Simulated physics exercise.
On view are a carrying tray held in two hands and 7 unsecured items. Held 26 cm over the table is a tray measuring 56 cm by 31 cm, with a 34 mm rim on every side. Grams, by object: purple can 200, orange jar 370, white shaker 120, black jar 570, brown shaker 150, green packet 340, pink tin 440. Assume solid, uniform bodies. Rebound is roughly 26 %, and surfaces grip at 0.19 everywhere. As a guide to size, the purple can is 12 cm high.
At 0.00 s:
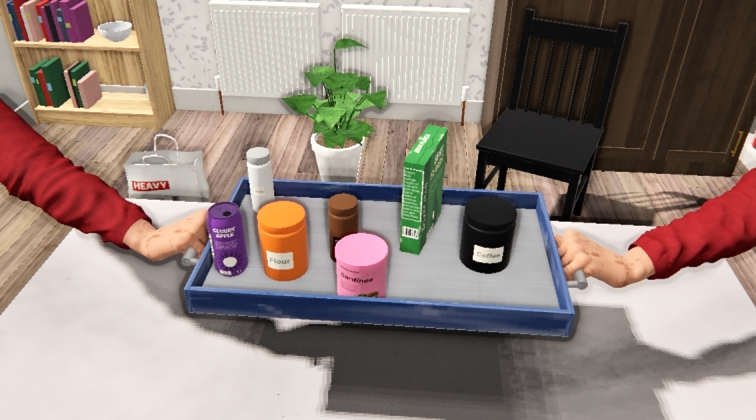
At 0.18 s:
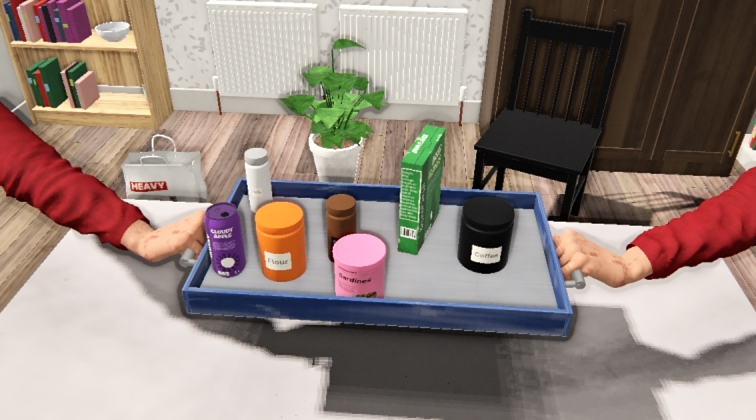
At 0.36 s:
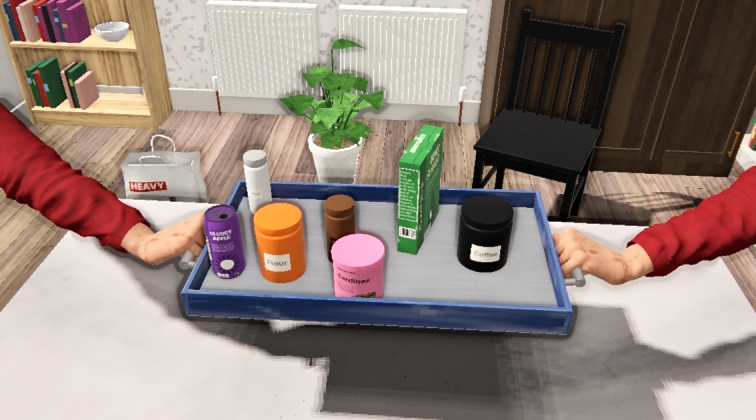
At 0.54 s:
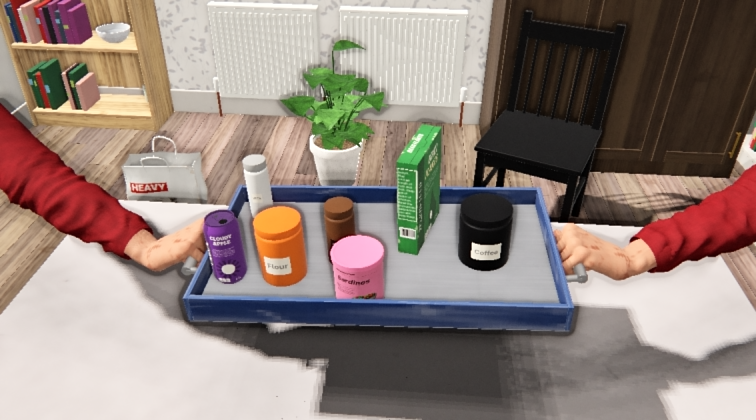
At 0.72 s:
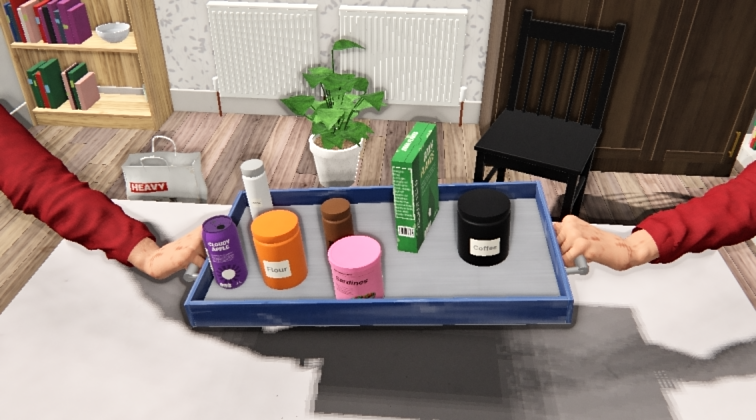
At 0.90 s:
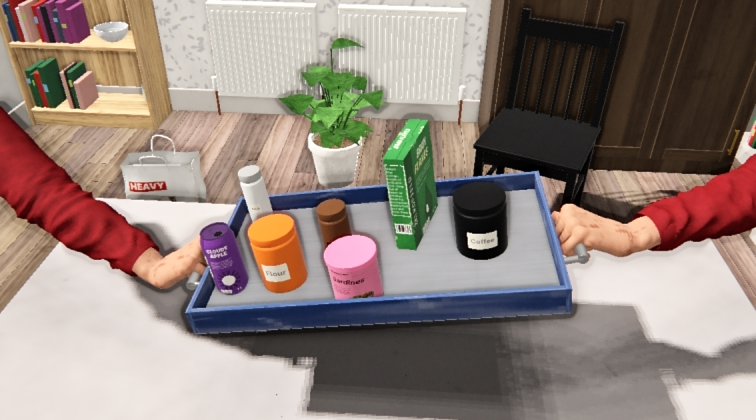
In a room with a bookshelf, a potted plant and a black chair, two red-sleeved arms hold a blue tray of seven containers level above a white table. The hands then gradually tilt it, the left edge dipping modestly, while the items lean along with the tray, barely shifting position.
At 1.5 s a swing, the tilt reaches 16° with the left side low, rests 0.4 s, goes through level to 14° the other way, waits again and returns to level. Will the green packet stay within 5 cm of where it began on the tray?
No, it is displaced farther than that.
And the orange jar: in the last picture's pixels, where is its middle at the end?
It ends up near (481, 255).
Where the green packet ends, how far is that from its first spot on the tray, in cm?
About 10 cm.
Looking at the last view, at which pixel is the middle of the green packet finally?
Roughly (457, 226).
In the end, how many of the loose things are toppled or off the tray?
Tally: 2.
After 2.30 s, tilt 14°, left edge down; green packet tipped 20° from how it sat near (251, 200); brown shaker tipped 20° from how it sat; white shaker tipped 34° from how it sat.
After 3.90 s, tilt 14°, right edge down; green packet on its side near (403, 225); white shaker on its side; purple can slid 12 cm.
At rest (5.8 s), tipped over on the tray, white shaker and green packet; not toppled but over 5 cm from the start, purple can, orange jar, black jar, brown shaker and pink tin. Seen from the same camera at the end, green packet near (457, 226).
